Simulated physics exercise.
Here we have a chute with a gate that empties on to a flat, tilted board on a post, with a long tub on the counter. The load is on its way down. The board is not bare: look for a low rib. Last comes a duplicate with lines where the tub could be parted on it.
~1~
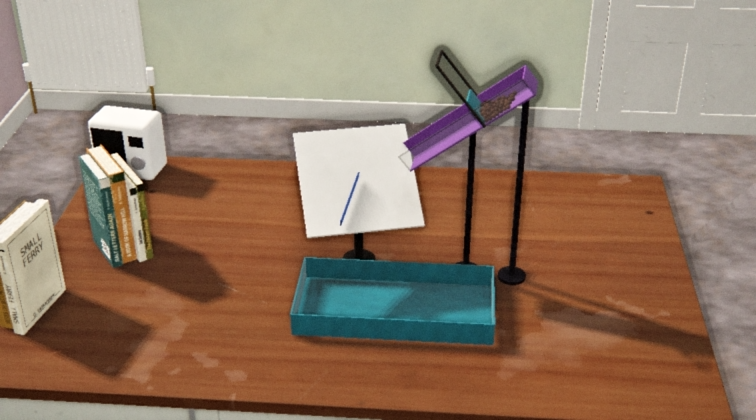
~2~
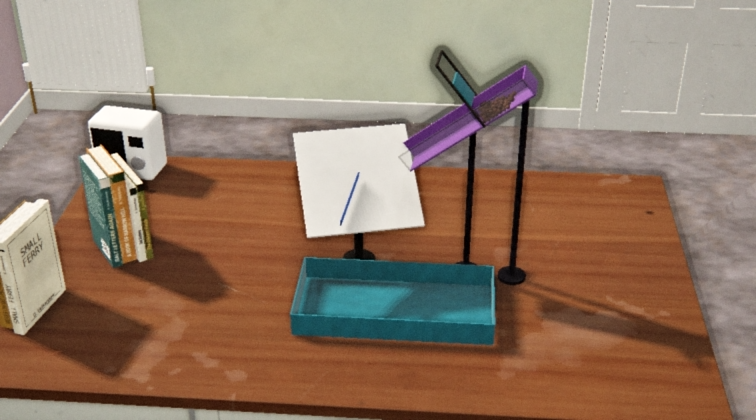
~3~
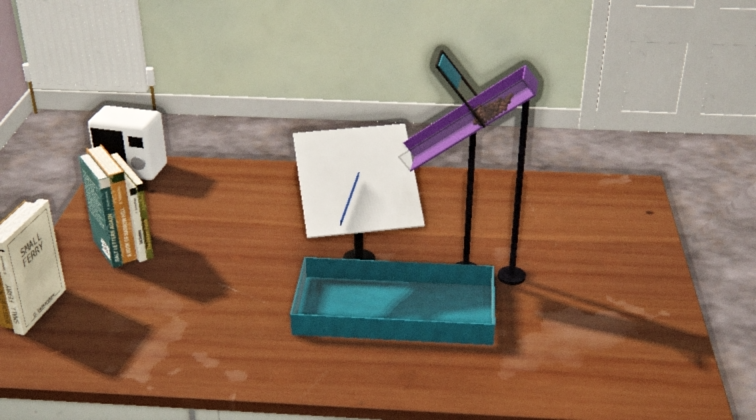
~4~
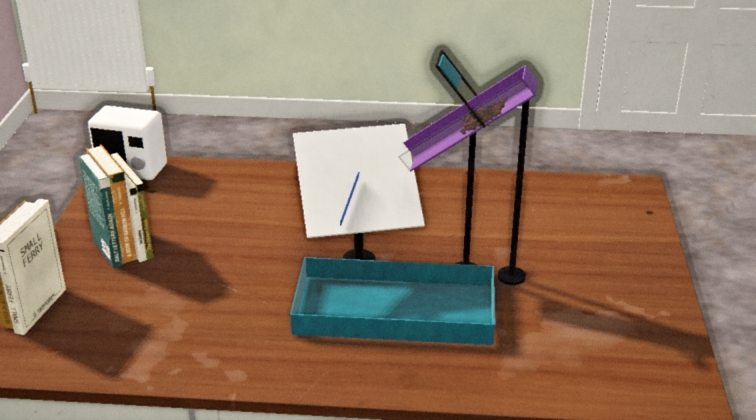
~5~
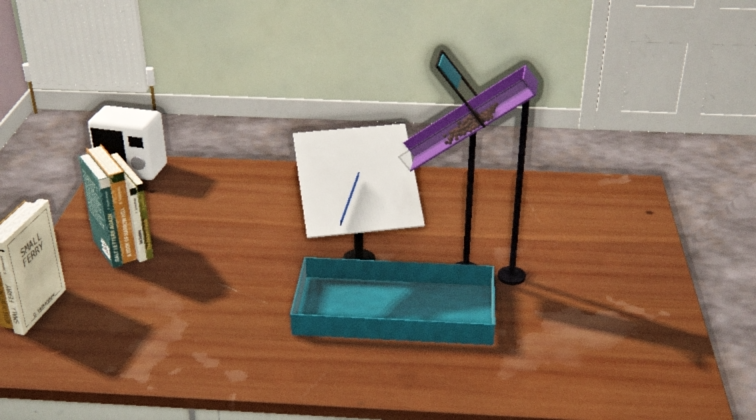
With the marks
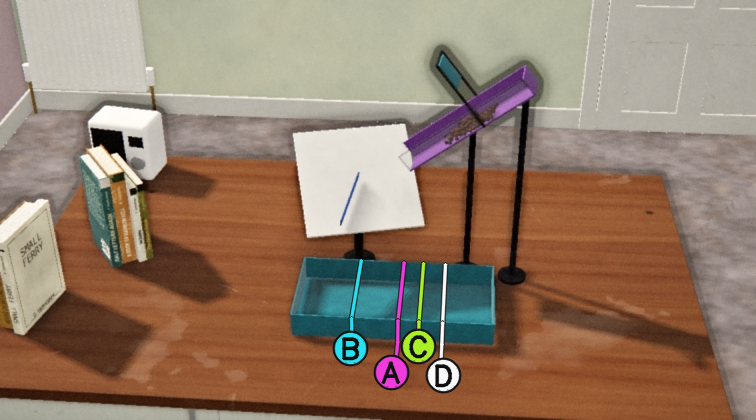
A wooden counter held books, a teal tub and a tilted white board with a thin blue rib; above, a purple chute's gate slid up and small brown berries crept partway down the slope.
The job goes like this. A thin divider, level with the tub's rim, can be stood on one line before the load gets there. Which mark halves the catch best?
It is B.
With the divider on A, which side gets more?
Left.
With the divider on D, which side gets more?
The left side.
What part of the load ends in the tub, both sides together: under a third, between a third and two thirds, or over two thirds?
It is over two thirds.
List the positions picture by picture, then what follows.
The first frame shows load behind the gate (494, 106), allspice berries; lip of the chute (413, 164), sloping fairly steeply.
The second frame shows middle of the board (358, 178), tilted fairly steeply; middle of its low edge (367, 231); of its high edge (350, 128).
The third frame shows front corners of the tub (291, 314) and (494, 324), empty; front of the load (475, 122).
The fourth frame shows middle of the load (479, 117); its front (462, 131), roughly a quarter of the way to the lip; rib from (359, 172) to (341, 221).
The fifth frame shows middle of the load (474, 123); its front (445, 136), roughly half of the way to the lip.
On the marked copy, line A crosses the front rim at (398, 320); line B crosses the front rim at (351, 317); line C crosses the front rim at (419, 321); line D crosses the front rim at (442, 322).
Choosing A, of what is caught, almost all on the left of the divider, about a tenth on the right.
Choosing B, of what is caught, roughly two thirds on the left of the divider, roughly a quarter on the right.
Choosing C, of what is caught, almost all on the left of the divider, about a tenth on the right.
Choosing D, of what is caught, every piece on the left of the divider, not one piece on the right.
